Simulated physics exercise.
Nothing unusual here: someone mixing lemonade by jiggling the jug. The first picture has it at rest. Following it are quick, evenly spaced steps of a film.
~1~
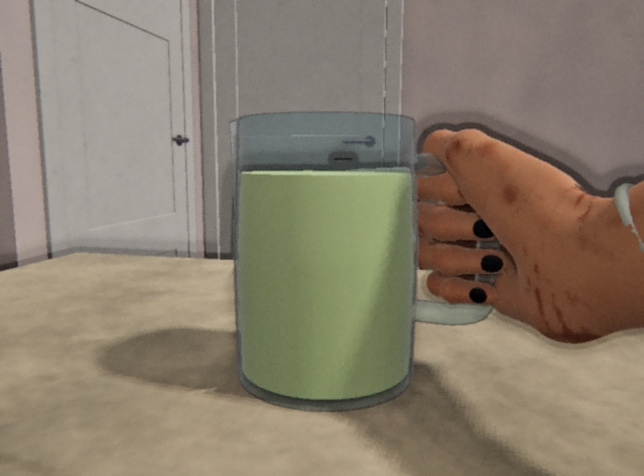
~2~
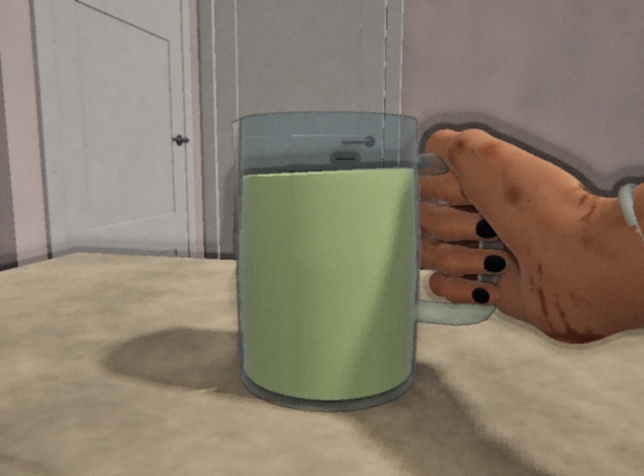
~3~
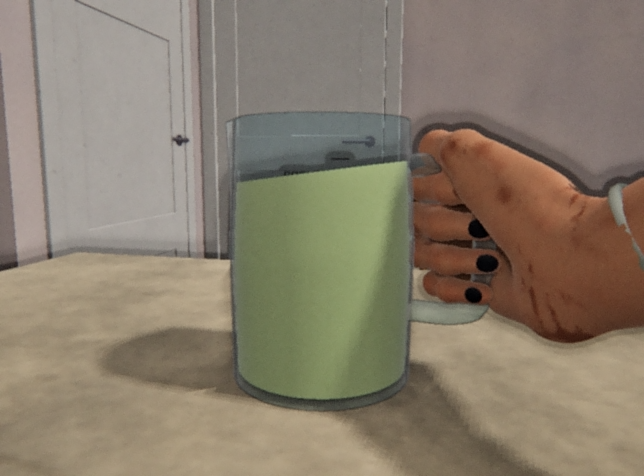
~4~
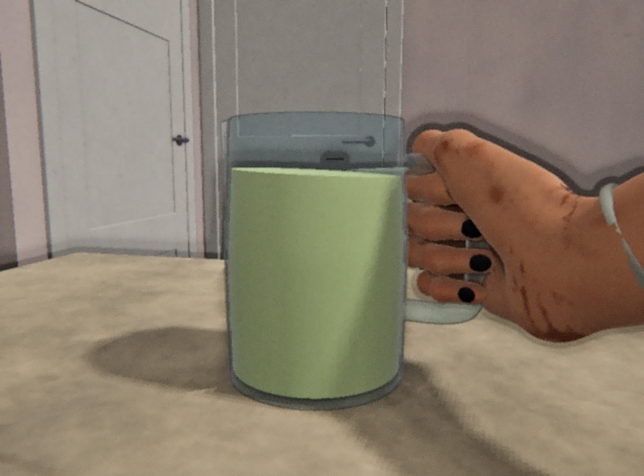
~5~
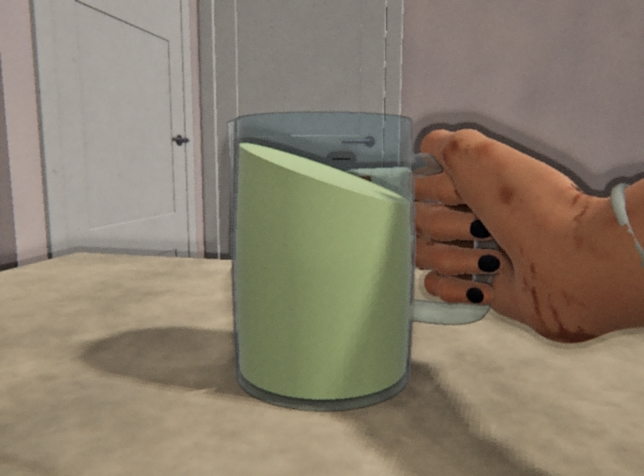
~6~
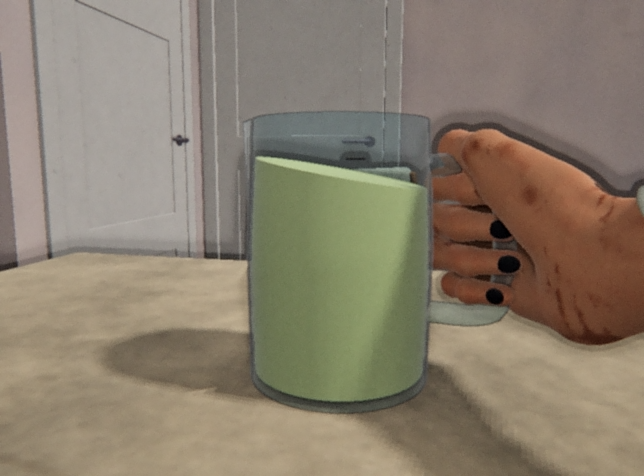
Green liquid in a clear jug tilts up right, levels, then slopes higher left as a hand jiggles it.
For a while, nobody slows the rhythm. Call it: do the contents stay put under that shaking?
They don't.
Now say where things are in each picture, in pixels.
Jug (326, 244) about three quarters full; at rest, in the first picture.
Jug about three quarters full, surface at (328, 174); surface a little higher on the right, in the second picture.
Jug (323, 244) about three quarters full; surface a little higher on the right, in the third picture.
Jug about three quarters full, surface at (317, 174); surface about level, in the fourth picture.
Jug (323, 244) about three quarters full; surface much higher on the left, in the fifth picture.
Jug about three quarters full, surface at (341, 174); surface clearly higher on the left, in the sixth picture.
Next, the highest wave so far goes over the rim.
Finally, the highest wave so far goes over the rim; some is on the top.
